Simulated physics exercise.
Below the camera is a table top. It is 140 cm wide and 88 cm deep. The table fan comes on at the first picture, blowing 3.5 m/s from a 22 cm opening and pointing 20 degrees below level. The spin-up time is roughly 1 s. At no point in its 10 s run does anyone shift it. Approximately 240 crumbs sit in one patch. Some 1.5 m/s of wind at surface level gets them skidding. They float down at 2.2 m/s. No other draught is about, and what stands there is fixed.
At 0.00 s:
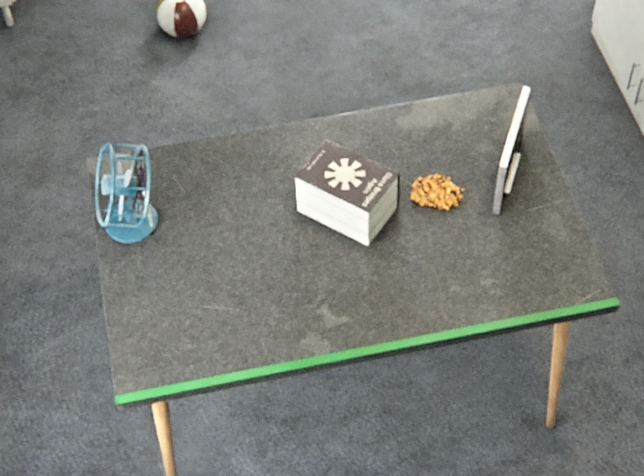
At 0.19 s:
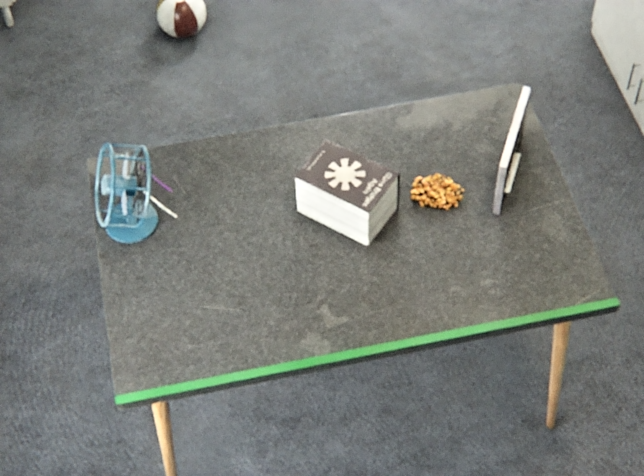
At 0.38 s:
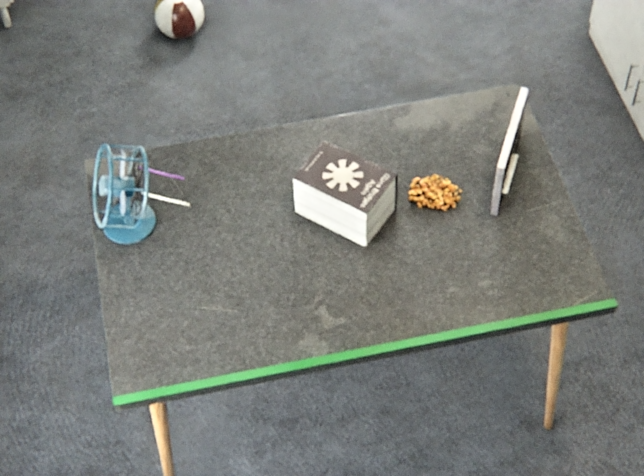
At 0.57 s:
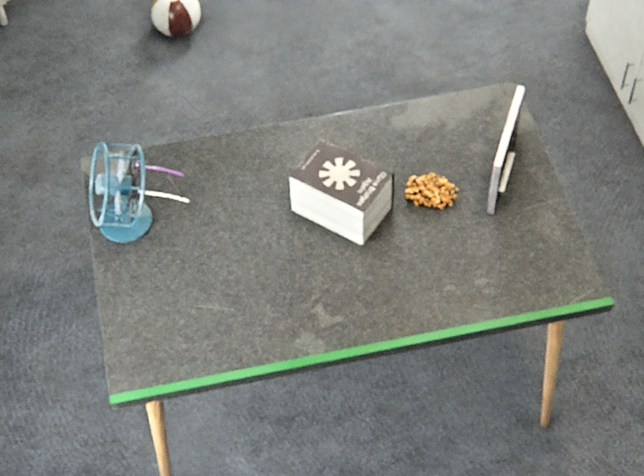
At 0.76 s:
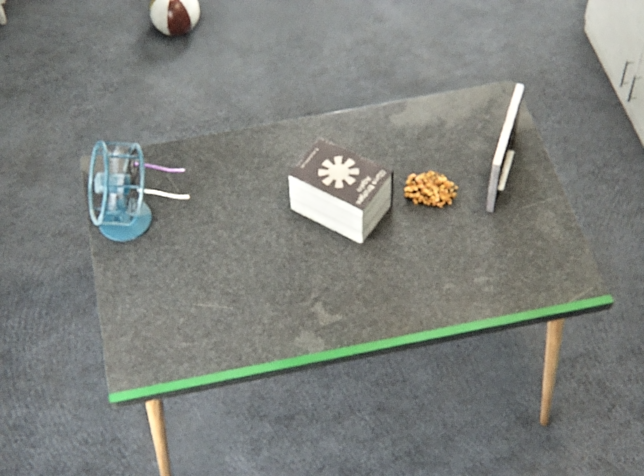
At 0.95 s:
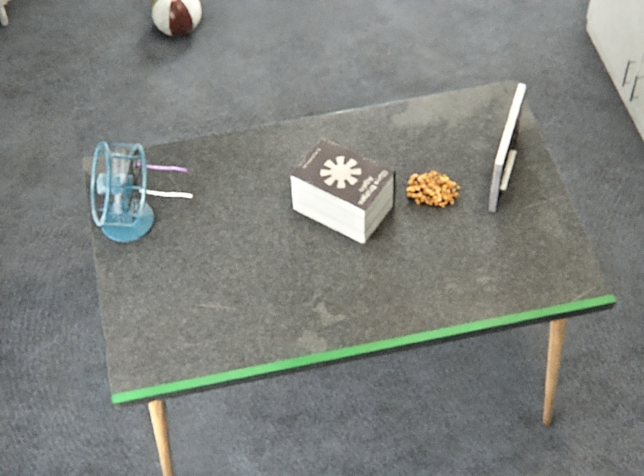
Small blue table fan starting up, its purple and white ribbons lifting and streaming right, while book, crumbs and laptop stay still.
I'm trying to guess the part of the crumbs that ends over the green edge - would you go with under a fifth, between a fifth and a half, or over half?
The fraction is smaller than a fifth.
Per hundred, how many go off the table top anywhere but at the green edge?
About 0 %.
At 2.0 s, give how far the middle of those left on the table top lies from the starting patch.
I'd say close to 0 cm.
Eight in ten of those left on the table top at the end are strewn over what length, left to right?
Around 10 centimetres from left to right.
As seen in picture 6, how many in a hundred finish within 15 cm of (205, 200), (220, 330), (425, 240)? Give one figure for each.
In order: About 0 %, then 0 %, then 20 %.
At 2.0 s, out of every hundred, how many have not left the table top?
Around 100 %.
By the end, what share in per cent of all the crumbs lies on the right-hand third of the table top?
Around 100 per cent.
After 2.0 s, 0 % are over the green edge; the middle of those still in play is near (431, 191); 42 % have settled or left.
After 3.2 s, 0 % are over the green edge; the middle of those still in play is near (431, 191); 43 % have settled or left.
After 5.5 s, 0 % are over the green edge; the middle of those still in play is near (431, 191); 53 % have settled or left.
After 10.0 s, at the end, 0 % are over the green edge; the middle of those still in play is near (431, 191).
